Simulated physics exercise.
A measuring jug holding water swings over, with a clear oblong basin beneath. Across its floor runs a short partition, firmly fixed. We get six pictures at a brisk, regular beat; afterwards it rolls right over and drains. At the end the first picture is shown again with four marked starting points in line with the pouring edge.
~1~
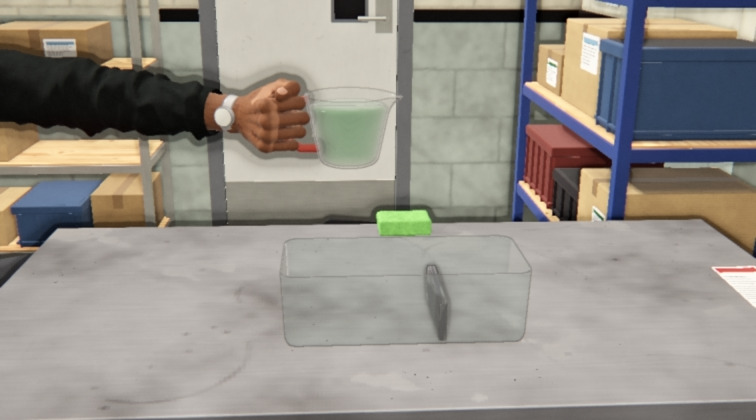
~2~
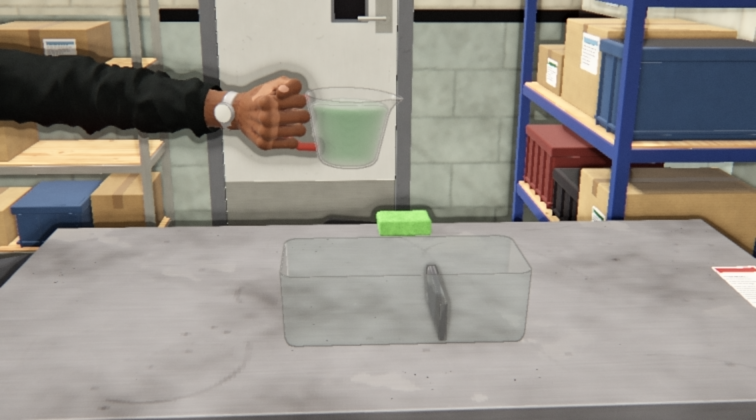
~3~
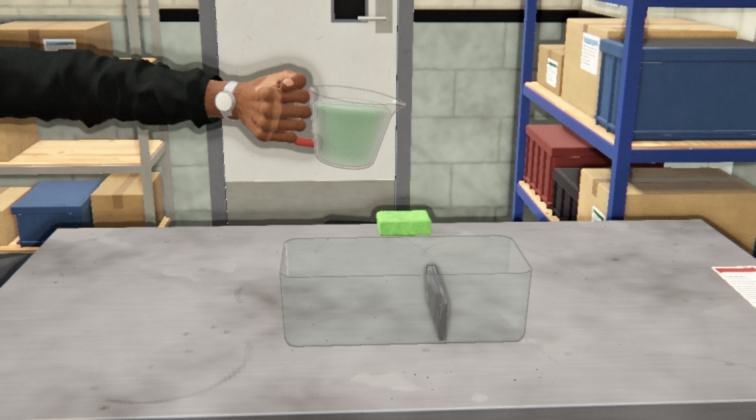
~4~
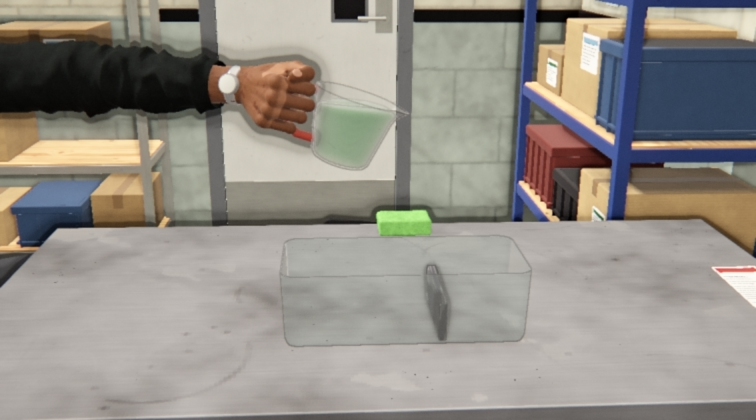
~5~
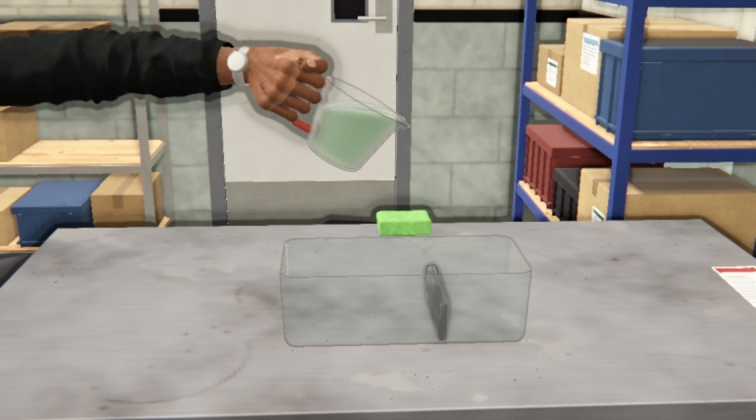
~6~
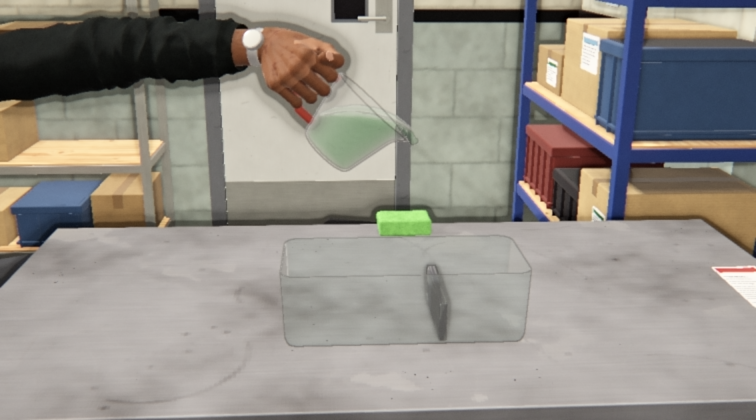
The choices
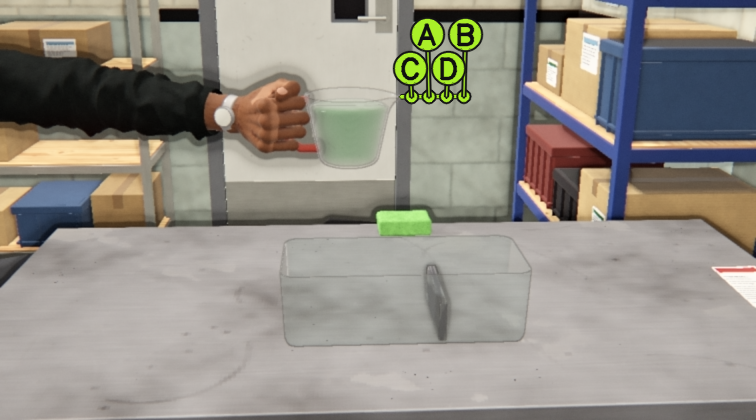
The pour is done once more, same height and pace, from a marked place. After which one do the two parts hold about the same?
It is C.
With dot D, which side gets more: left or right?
More ends on the right.
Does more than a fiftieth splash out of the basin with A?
Yes.
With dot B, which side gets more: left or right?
More ends on the right.
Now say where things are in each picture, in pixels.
In the first picture, upright, lip at (401, 96); basin from (284, 344) to (524, 339); top of the wall at (437, 284); nothing has left yet.
In the second picture, upright, lip at (402, 98); nothing has left yet.
In the third picture, tipped about 8°, lip at (405, 104); nothing has left yet.
In the fourth picture, tipped about 17°, lip at (408, 113); nothing has left yet.
In the fifth picture, tipped about 30°, lip at (409, 126); water is over the lip, down to (404, 122).
In the sixth picture, tipped about 44°, lip at (408, 140); water is over the lip, down to (415, 142).
In lime, A at (429, 96); B at (463, 96); C at (411, 96); D at (446, 96).
If A is chosen, about 28 % ends left of the wall and 64 % right of it; 8 % is lost outside.
If B is chosen, about 14 % ends left of the wall and 79 % right of it; 8 % is lost outside.
If C is chosen, about 53 % ends left of the wall and 41 % right of it; 6 % is lost outside.
If D is chosen, about 16 % ends left of the wall and 74 % right of it; 10 % is lost outside.
